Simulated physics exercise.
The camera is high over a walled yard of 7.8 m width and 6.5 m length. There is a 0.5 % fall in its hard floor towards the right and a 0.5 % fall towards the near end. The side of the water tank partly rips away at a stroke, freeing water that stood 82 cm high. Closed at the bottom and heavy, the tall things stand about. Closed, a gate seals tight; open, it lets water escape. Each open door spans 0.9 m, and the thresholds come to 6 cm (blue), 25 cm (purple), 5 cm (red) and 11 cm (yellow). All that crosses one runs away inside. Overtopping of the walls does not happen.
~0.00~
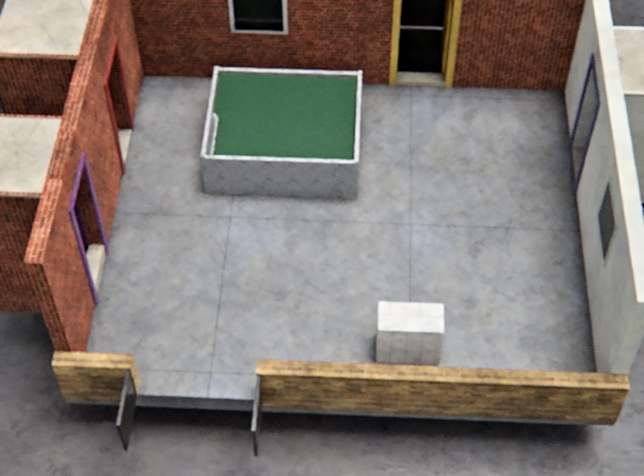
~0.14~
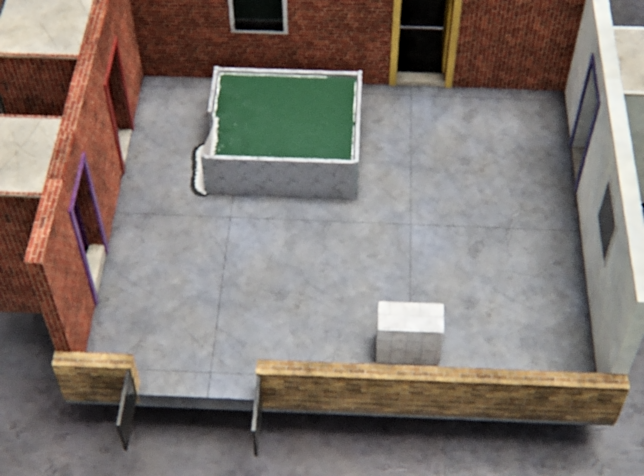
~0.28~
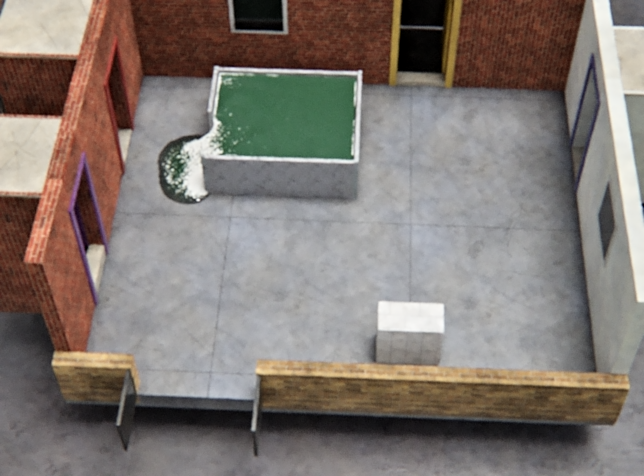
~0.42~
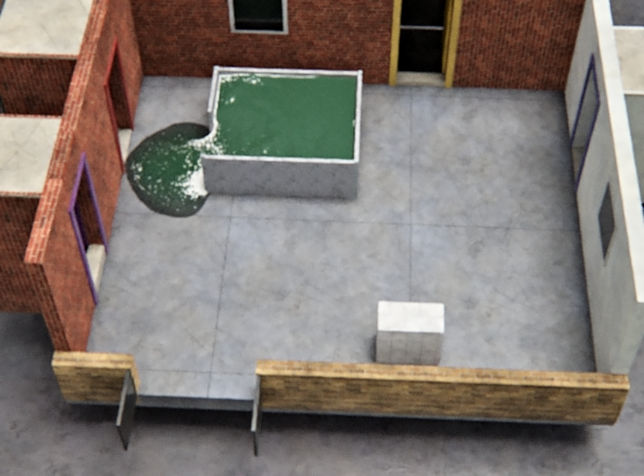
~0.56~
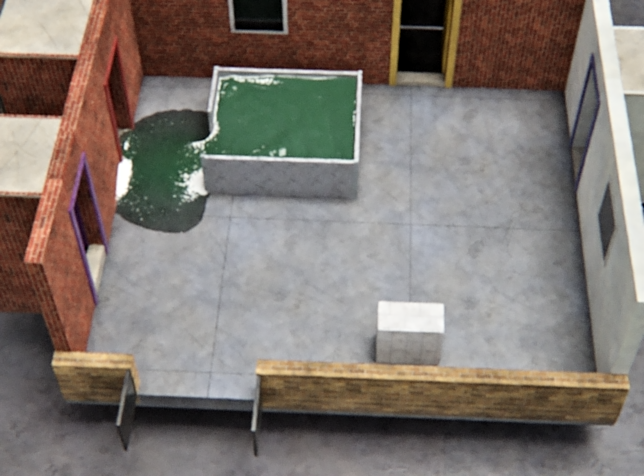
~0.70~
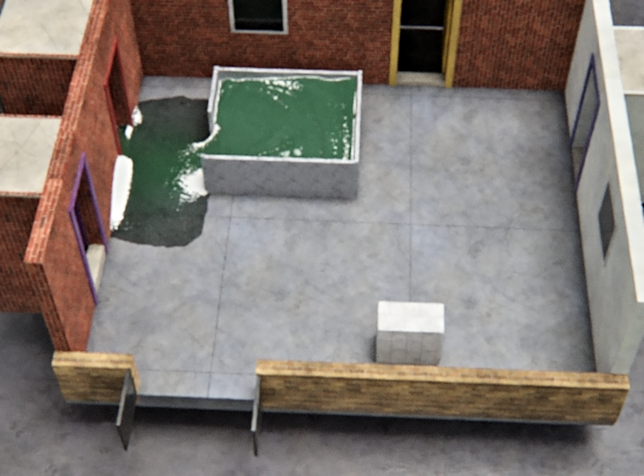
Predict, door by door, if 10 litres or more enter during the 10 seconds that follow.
In the end the blue door remains shy of the limit; the purple door remains shy of the limit; the red door overtops the limit; the yellow door remains shy of the limit.
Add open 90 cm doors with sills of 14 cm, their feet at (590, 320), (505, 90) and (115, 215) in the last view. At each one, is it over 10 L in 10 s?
In that order: Short of it, short of it, beyond it.
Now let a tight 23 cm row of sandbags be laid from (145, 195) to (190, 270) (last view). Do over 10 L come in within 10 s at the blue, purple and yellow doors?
Result: Blue door inside the limit; purple door inside the limit; yellow door inside the limit.
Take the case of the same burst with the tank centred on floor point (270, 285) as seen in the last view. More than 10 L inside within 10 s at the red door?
So the red door keeps within it.
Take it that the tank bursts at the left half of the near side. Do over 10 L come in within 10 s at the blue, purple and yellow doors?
Log - blue: Threshold not reached, purple: Threshold not reached, yellow: Threshold not reached.
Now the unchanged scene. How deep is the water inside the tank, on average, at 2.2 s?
49 cm.
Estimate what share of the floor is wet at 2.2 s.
Roughly 20 percent.
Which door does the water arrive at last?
Lab note: Last arrival at the blue door.
After 1.4 s water covers 15 % of the floor and is deepest (50 cm) near (121, 185); blue door not reached, purple door 14 cm at the sill, 0 L in, red door 25 cm at the sill, 183 L in, yellow door not reached.
After 2.2 s water covers 20 % of the floor and is deepest (44 cm) near (133, 178); blue door not reached, purple door 15 cm at the sill, 0 L in, red door 29 cm at the sill, 423 L in, yellow door not reached.
After 3.5 s water covers 30 % of the floor and is deepest (30 cm) near (133, 178); blue door not reached, purple door 11 cm at the sill, 0 L in, red door 25 cm at the sill, 674 L in, yellow door not reached.
After 6.0 s water covers 50 % of the floor and is deepest (20 cm) near (132, 186); blue door not reached, purple door 8 cm at the sill, 0 L in, red door 17 cm at the sill, 944 L in, yellow door 4 cm at the sill, 0 L in.
After 10.0 s water covers 75 % of the floor and is deepest (12 cm) near (81, 377); blue door 4 cm at the sill, 0 L in, purple door 4 cm at the sill, 0 L in, red door 11 cm at the sill, 1110 L in, yellow door 3 cm at the sill, 0 L in.
